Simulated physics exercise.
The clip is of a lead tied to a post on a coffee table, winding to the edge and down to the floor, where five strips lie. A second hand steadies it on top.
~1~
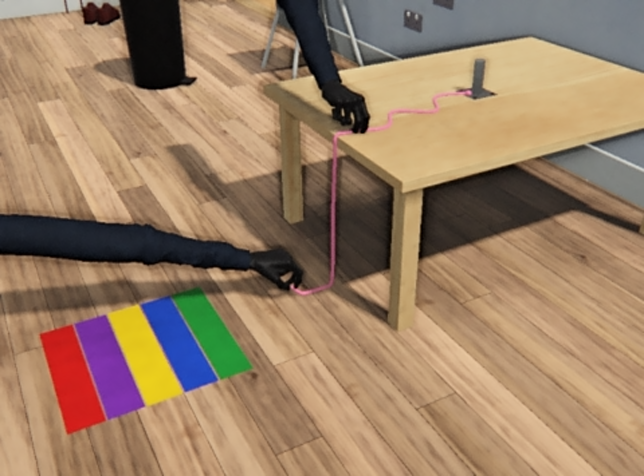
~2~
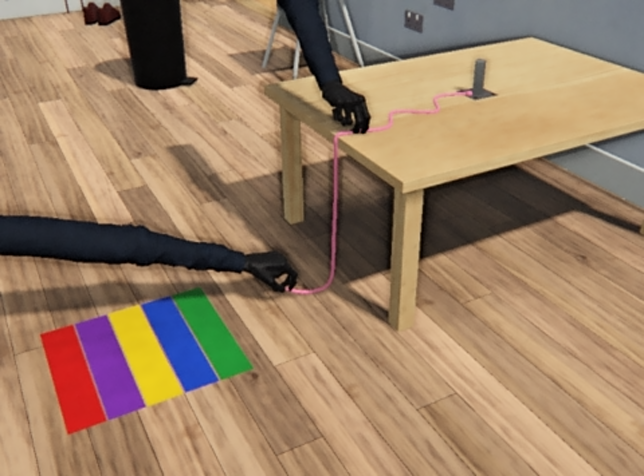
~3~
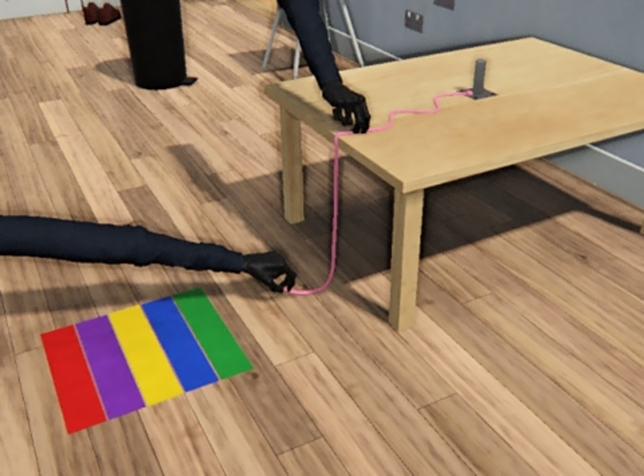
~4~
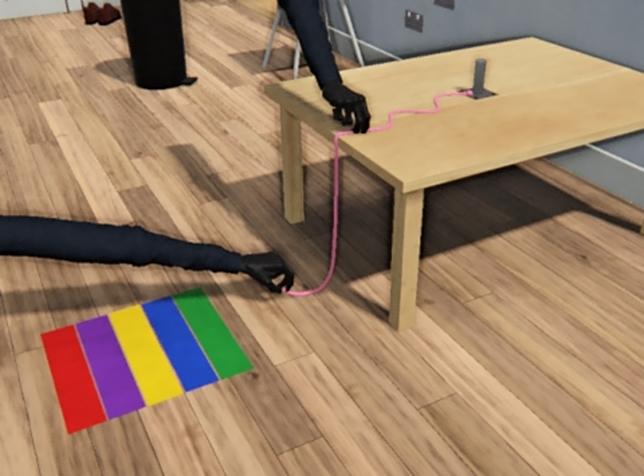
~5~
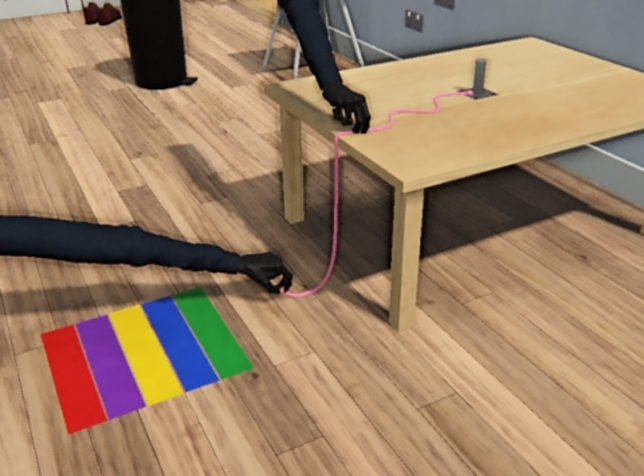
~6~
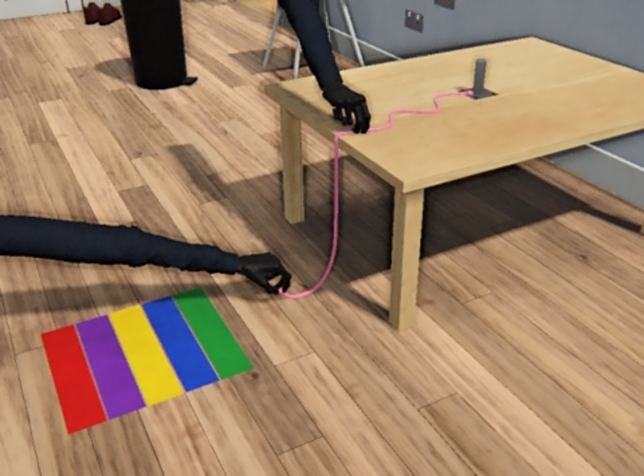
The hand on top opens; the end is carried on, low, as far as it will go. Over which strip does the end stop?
It halts on the yellow strip.
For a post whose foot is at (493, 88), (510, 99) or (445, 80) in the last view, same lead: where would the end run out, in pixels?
Near (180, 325), (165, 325) and (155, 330).
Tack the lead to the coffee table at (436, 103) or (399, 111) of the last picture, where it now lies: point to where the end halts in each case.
Try by try, around (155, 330) and (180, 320).
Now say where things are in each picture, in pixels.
In the first picture, end (292, 287); green (227, 357); blue (192, 369); yellow (157, 381); purple (119, 394); red (81, 407).
In the second picture, end (287, 289); lead through (443, 96) (418, 112) (387, 127) (336, 153) (335, 215) (332, 275).
In the third picture, end (285, 289).
In the fourth picture, end (284, 290); lead through (444, 95) (418, 112) (387, 127) (336, 153) (336, 215) (330, 276).
In the fifth picture, end (282, 290).
In the sixth picture, end (281, 291); lead through (444, 95) (419, 112) (388, 127) (336, 153) (336, 215) (325, 276).
A little later, end near (197, 317); over green.
Next, end near (164, 327); over blue.
When it is tight, end near (143, 333); over yellow. Over yellow.
